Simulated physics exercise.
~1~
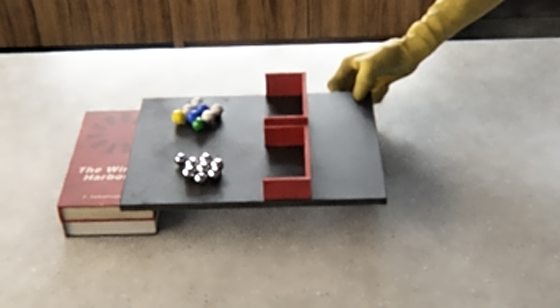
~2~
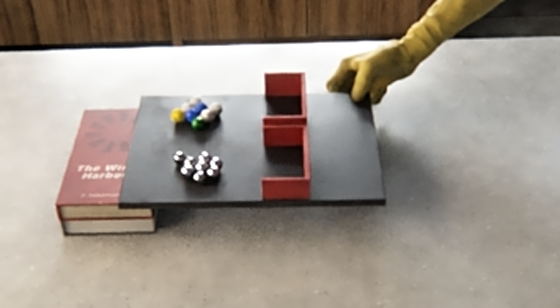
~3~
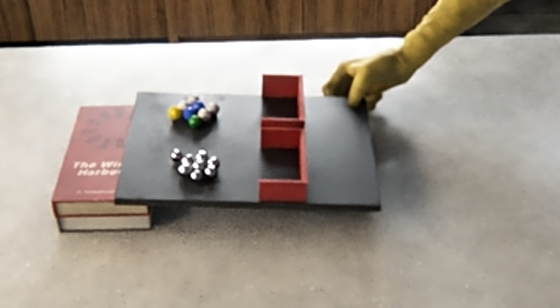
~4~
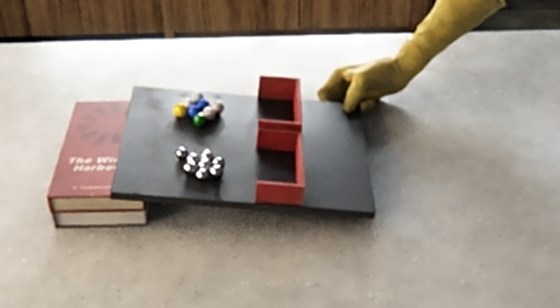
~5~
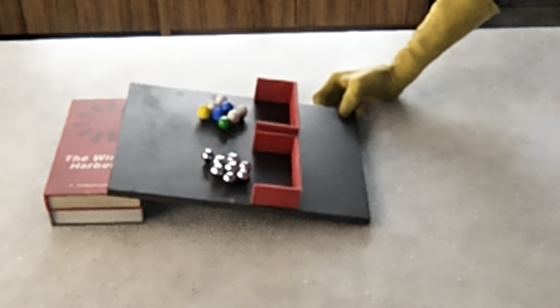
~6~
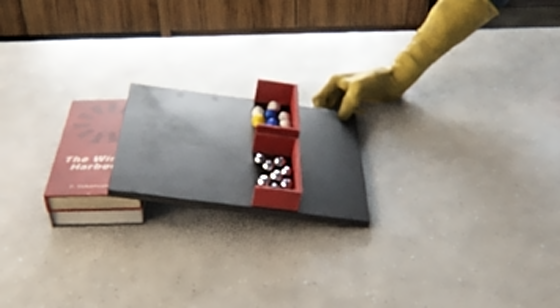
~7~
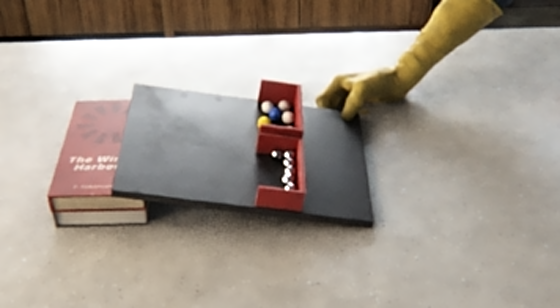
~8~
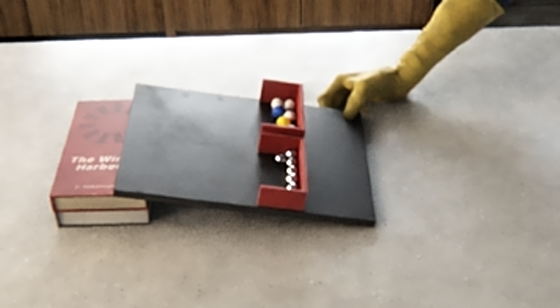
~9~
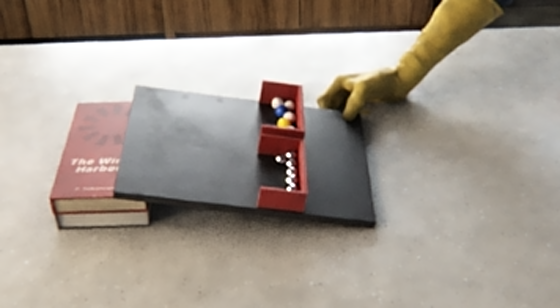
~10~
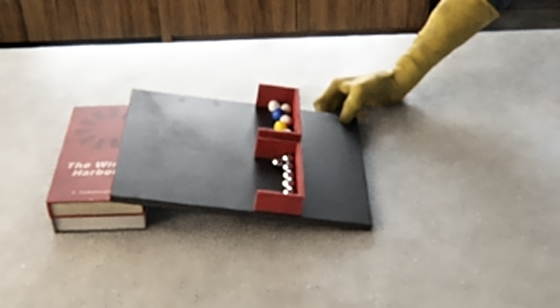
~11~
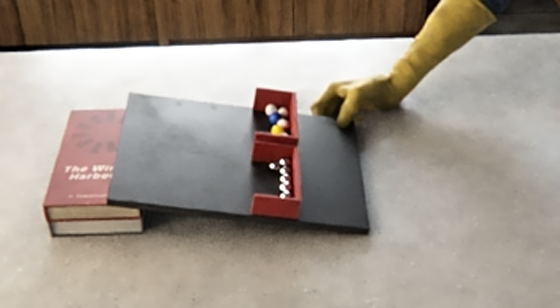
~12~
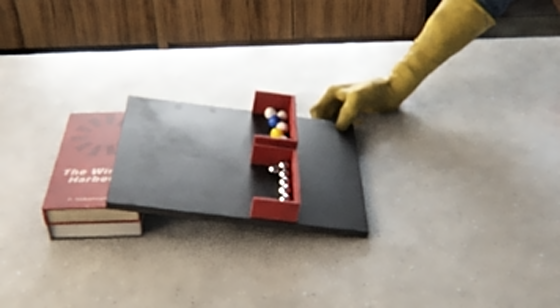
On a pale gray surface, a yellow-gloved hand lowered the right end of a dark board propped on a red book, and a heap of colorful balls and a heap of silvery ones rolled right into two red barriers and stayed there.
